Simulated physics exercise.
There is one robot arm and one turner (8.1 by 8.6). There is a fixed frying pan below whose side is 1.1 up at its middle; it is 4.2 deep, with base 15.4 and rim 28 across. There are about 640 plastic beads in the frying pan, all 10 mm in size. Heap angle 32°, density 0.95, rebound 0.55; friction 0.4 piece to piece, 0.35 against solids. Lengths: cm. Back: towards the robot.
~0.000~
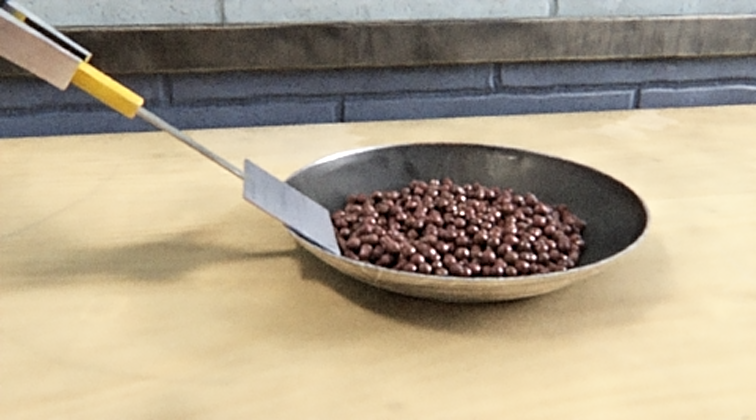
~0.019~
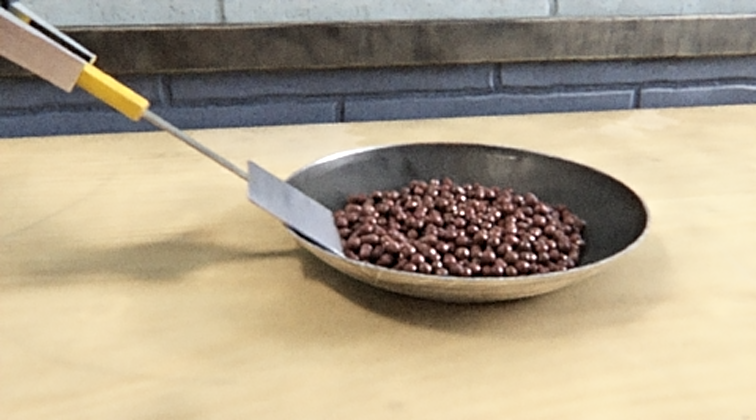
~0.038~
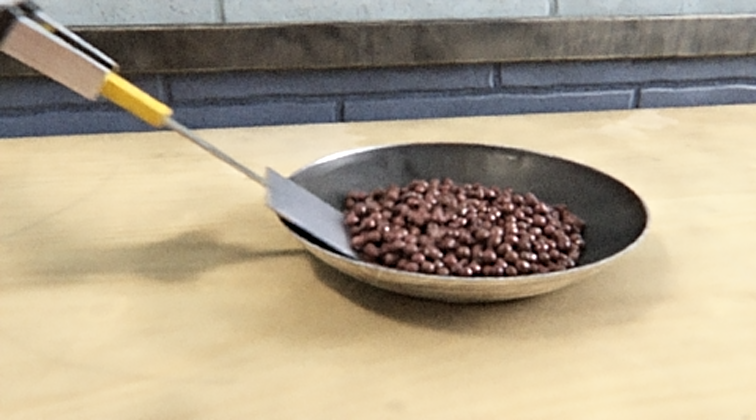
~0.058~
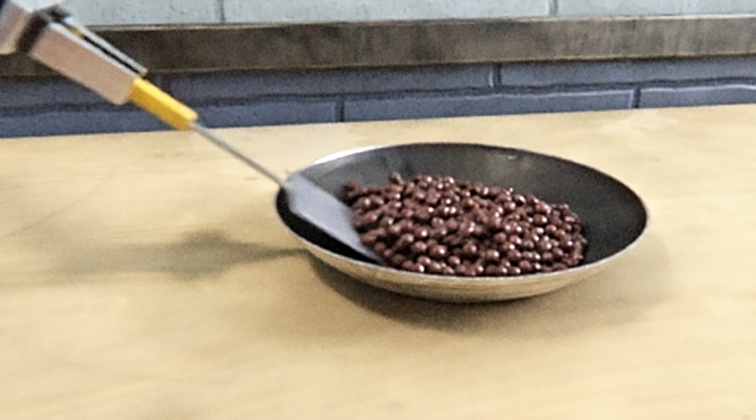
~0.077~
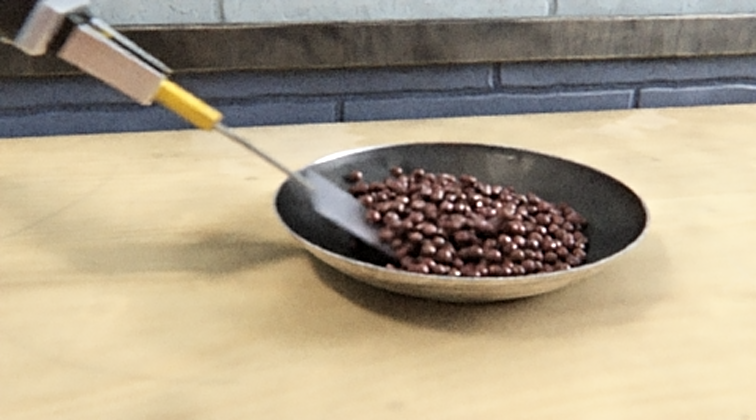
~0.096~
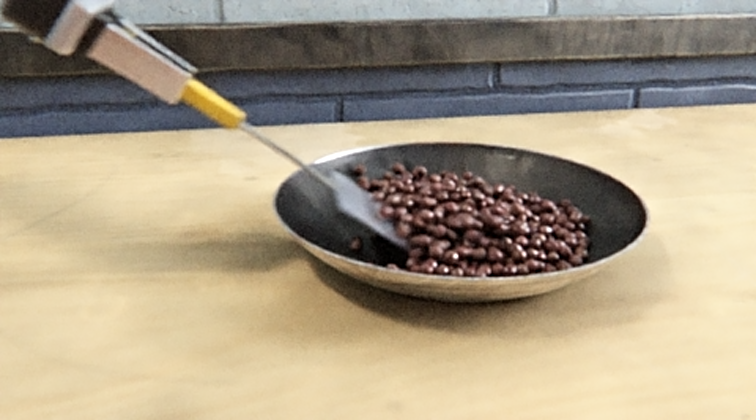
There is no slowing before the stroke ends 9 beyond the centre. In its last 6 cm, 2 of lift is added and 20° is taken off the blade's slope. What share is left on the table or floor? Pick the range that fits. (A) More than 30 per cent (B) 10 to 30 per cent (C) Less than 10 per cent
B, 10 to 30 per cent.
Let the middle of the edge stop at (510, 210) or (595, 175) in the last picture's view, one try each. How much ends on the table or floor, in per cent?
Around 0 per cent for the first try and 35 per cent for the second.
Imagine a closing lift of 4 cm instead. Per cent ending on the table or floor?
Roughly 20 per cent.
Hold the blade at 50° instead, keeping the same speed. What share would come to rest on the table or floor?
In that case some 20 per cent.
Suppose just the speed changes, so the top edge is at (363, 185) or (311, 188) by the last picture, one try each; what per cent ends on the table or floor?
Roughly 20 and 5 percent.
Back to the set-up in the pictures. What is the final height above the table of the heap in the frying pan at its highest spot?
5.0 cm.
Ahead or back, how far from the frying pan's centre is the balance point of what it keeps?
Roughly 4.5 cm ahead of the centre.
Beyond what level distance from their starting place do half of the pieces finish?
Distance: Around 4 cm.
By 0.14 s, sloping 38°, highest piece 5 above the table; 641 in the frying pan.
By 0.19 s, sloping 31°, highest piece 6 above the table; 641 in the frying pan.
By 0.41 s, sloping 18°, highest piece 5 above the table; 546 in the frying pan, 84 on the table or floor, 11 on the blade or in flight.
By 1.46 s, sloping 18°, highest piece 5 above the table; 545 in the frying pan, 96 on the table or floor.
Final count, 545 in the frying pan, 96 on the table or floor. That is 15 % on the table or floor.
